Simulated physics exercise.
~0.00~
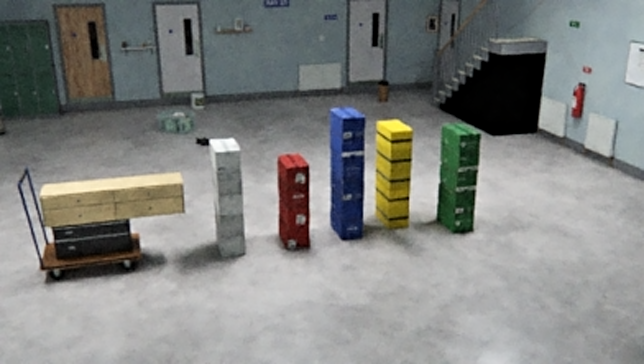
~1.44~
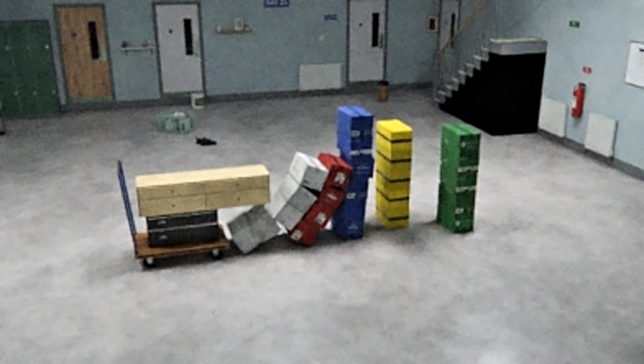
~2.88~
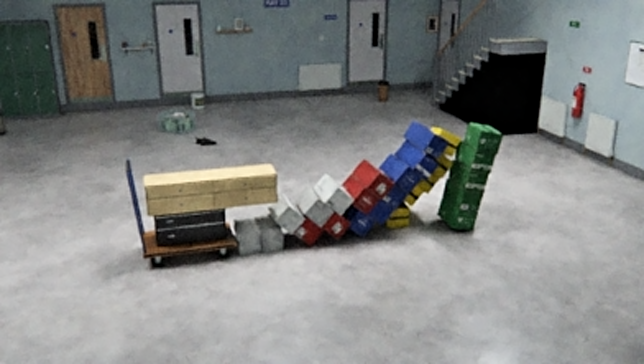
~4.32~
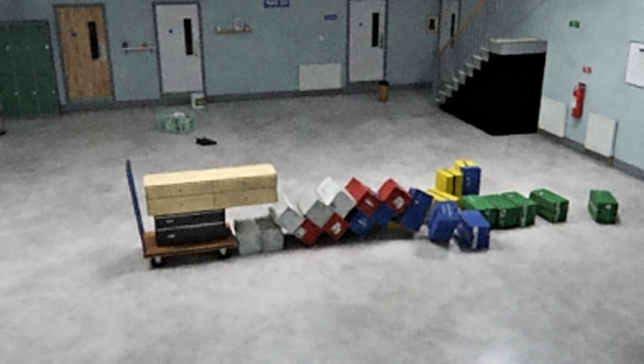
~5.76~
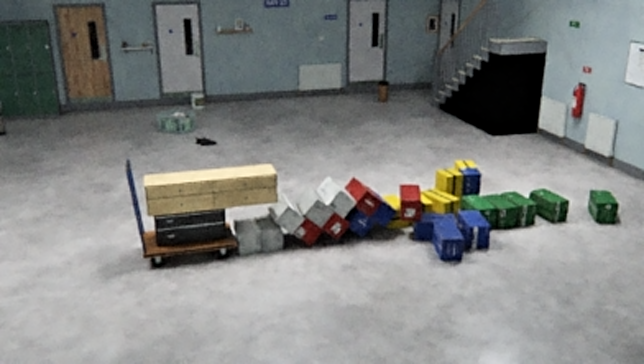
In this clip, a loaded trolley rolls right into a pale pile of boxes, which topples against the red one; the red, blue, yellow and green piles then collapse rightward in turn, leaving boxes strewn and heaped across the floor beside the stopped trolley.
